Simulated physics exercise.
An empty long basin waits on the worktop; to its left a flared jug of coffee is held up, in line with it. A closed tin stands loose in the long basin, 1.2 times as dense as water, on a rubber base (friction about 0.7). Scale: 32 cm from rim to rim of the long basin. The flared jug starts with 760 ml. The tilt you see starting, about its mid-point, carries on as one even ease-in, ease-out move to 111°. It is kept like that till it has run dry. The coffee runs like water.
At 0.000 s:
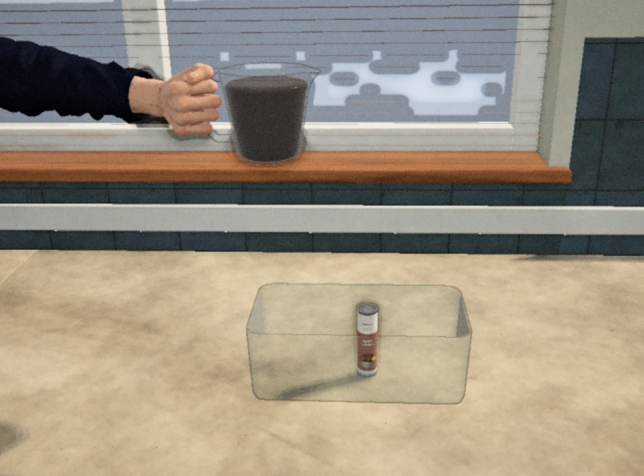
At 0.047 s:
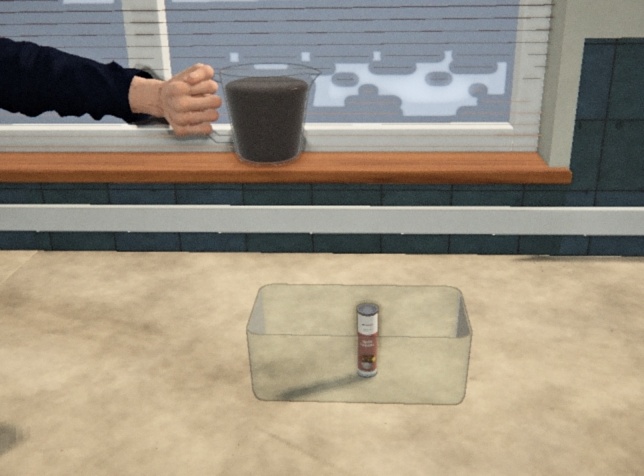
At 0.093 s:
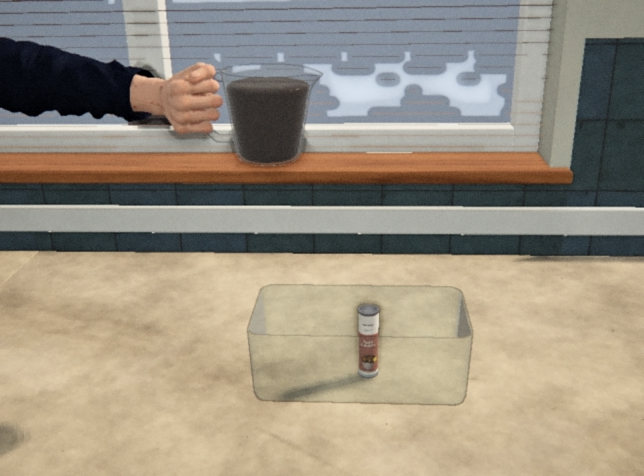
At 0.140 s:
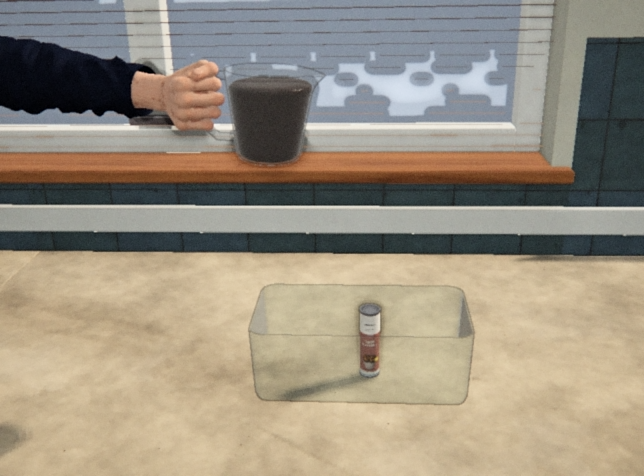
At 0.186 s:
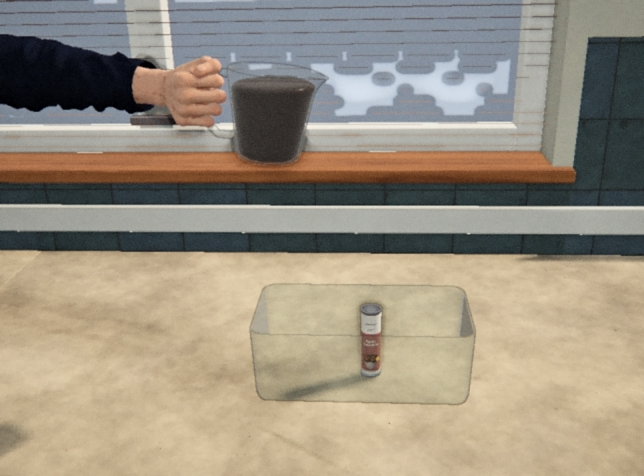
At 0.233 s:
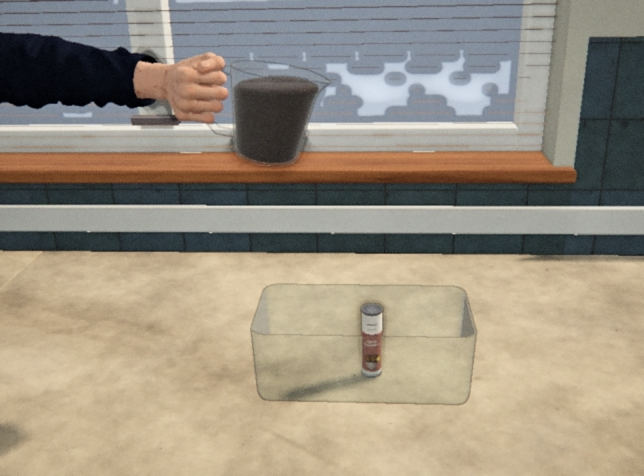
Hand holding a flared jug of dark liquid, slowly starting to tilt it rightward above a clear basin containing a small upright tin.
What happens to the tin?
It keeps standing.
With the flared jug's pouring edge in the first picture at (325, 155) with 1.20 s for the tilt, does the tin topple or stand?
Then it falls.
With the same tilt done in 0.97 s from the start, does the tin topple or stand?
The tin stays up.
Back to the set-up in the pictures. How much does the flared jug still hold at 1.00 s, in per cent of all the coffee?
Some 14 per cent.
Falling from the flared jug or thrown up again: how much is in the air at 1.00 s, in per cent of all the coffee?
Near 36 in a hundred.
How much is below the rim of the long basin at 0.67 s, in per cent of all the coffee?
Near 2 in a hundred.
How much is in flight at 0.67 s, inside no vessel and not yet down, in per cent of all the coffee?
About 26 per cent.
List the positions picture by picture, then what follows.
In the first frame, tilt 0°; pouring edge (321, 70); surface from (225, 83) to (309, 82); the long basin's rim runs from (253, 308) to (466, 311); the tin's top is at (367, 312).
In the second frame, tilt 0°; pouring edge (322, 71); surface from (226, 83) to (310, 83).
In the third frame, tilt 2°; pouring edge (323, 73); surface from (227, 83) to (310, 84).
In the fourth frame, tilt 4°; pouring edge (326, 75); surface from (230, 83) to (313, 84).
In the fifth frame, tilt 6°; pouring edge (329, 77); surface from (232, 83) to (316, 85).
In the sixth frame, tilt 10°; pouring edge (332, 81); surface from (236, 84) to (320, 85).
After 0.67 s the tilt is 66° and 72 per cent is still to pour; the tin stands where it began.
After 1.00 s the tilt is 103° and 14 per cent is still to pour; the tin stands where it began.
After 1.33 s the tilt is 111° and 0 per cent is still to pour; the tin stands where it began.
After 1.70 s the tilt is 111° and 0 per cent is still to pour; the tin stands where it began.
In the end the tin stands where it began.
